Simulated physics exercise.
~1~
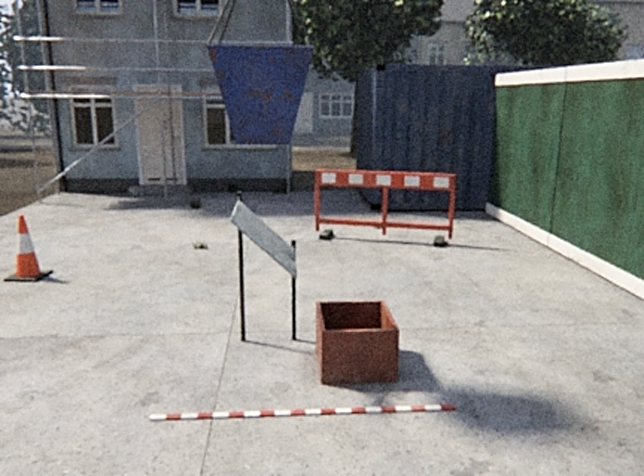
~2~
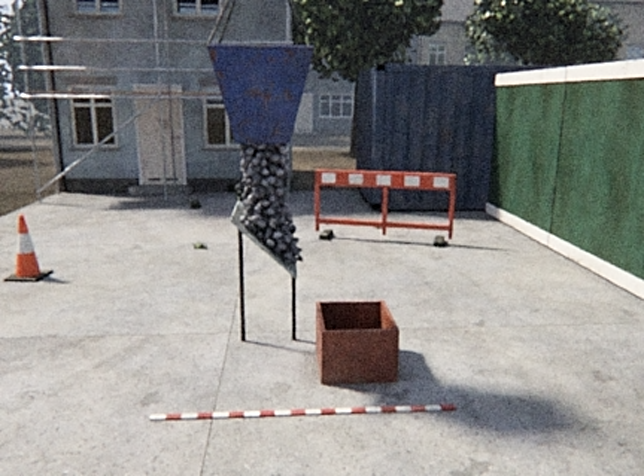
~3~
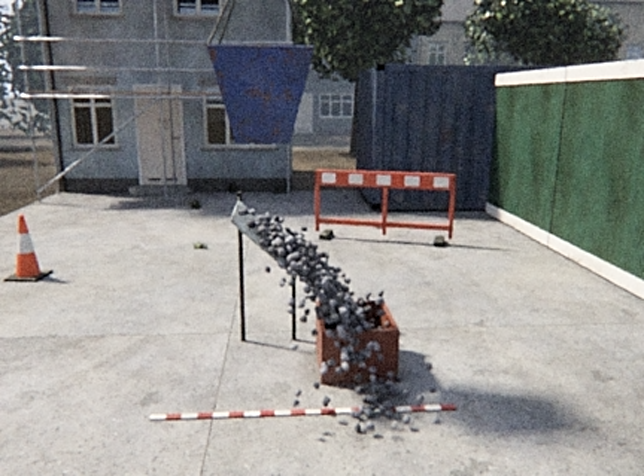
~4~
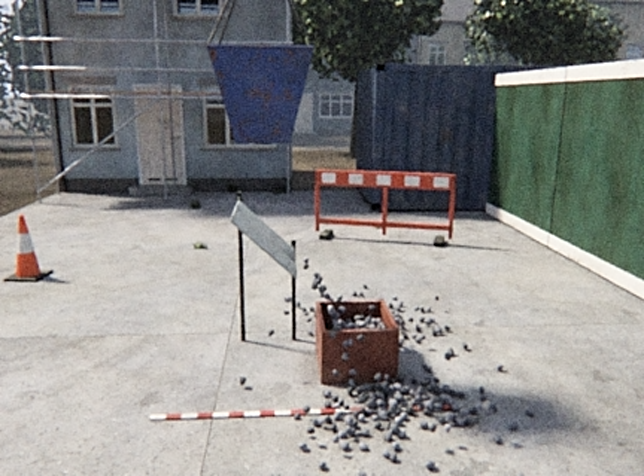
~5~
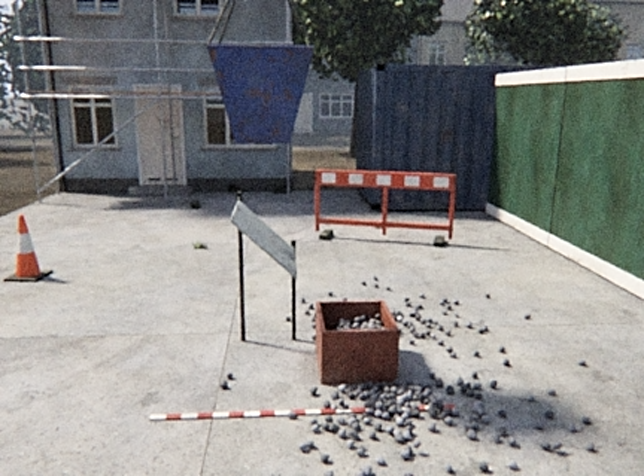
In a paved yard, grey cobbles dropping from a blue skip, sliding down a steel slope, partly filling a bin and scattering around.
